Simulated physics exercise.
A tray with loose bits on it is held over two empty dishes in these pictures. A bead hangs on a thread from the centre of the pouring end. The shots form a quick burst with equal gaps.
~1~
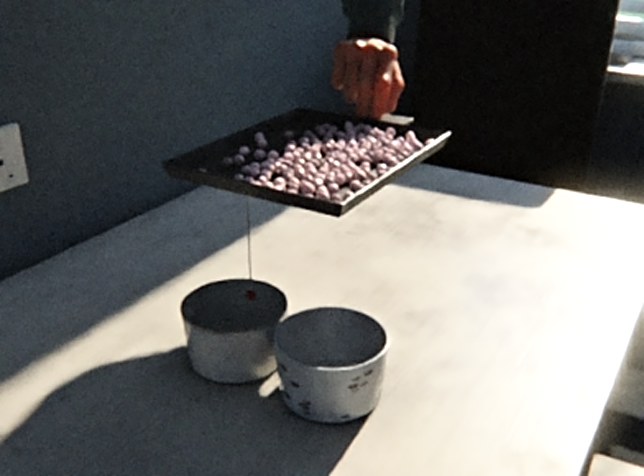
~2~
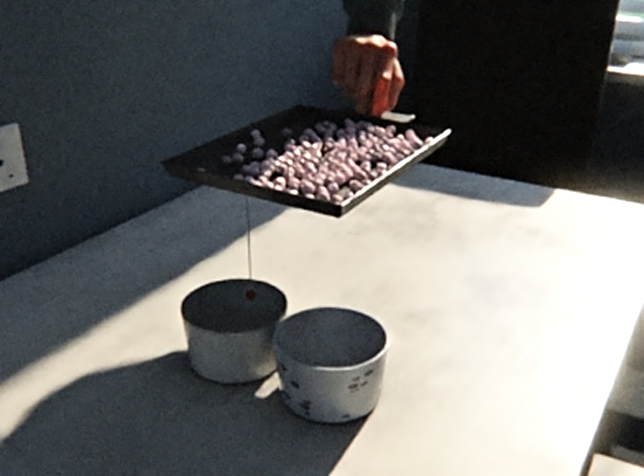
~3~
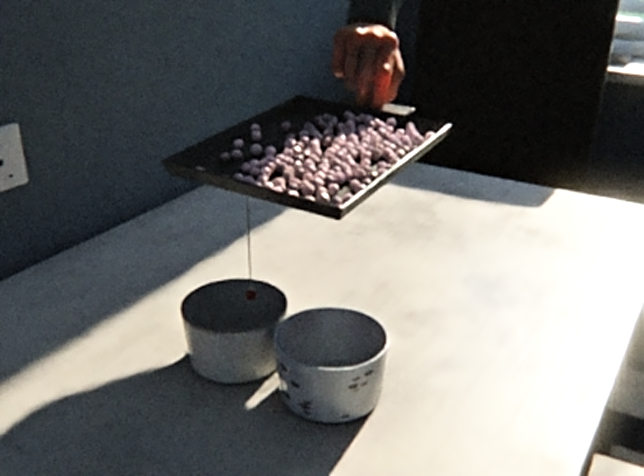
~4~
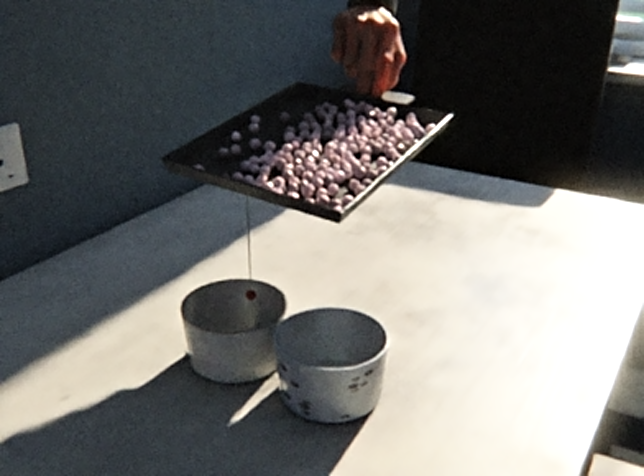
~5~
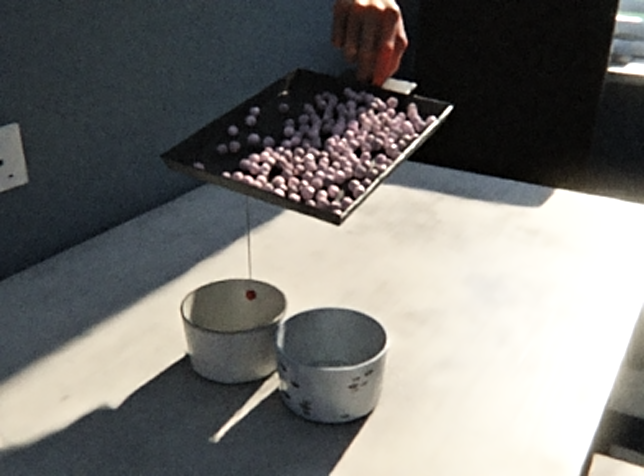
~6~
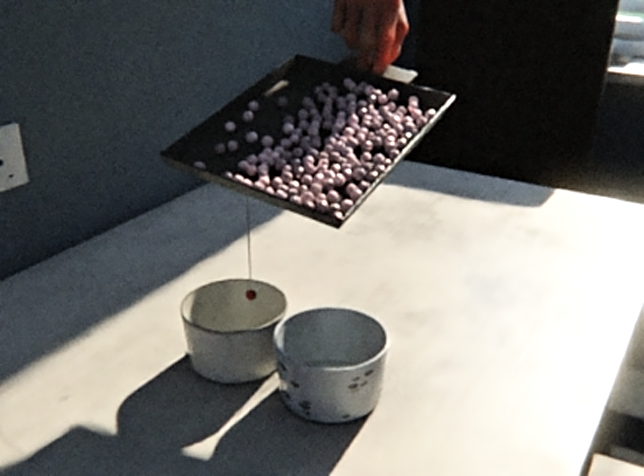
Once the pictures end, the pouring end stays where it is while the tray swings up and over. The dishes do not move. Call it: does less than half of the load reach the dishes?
No.
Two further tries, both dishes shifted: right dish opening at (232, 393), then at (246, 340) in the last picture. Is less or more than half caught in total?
Short of half, then short of half.
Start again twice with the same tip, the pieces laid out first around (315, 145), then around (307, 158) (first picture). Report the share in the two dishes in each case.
You'd get 70 % the first time and 70 % the second.
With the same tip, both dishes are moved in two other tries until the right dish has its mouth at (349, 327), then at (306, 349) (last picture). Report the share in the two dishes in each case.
You'd get 40 in a hundred first and 90 in a hundred after that.
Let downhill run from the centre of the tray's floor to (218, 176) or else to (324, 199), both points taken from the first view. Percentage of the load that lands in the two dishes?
20 % then 80 %, roughly.
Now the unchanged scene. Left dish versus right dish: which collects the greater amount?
The one in question is the right-side one.
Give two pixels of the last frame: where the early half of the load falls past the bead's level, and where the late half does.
First near (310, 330), later near (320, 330).
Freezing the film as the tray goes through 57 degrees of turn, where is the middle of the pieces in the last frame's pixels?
The load is centred about (312, 211).
Shortly afterwards, tray tipped steeply; near two thirds on the tray; a little in the right dish; only a few outside both; near a quarter in the air.
Next, tray tipped right over; only a few on the tray; near two thirds in the right dish; only a few in the left dish; near a quarter outside both; only a few in the air.
Some moments later, tray tipped past a quarter turn; near two thirds in the right dish; only a few in the left dish; near a quarter outside both.
In the end, tray tipped past a quarter turn; near two thirds in the right dish; only a few in the left dish; near a quarter outside both.
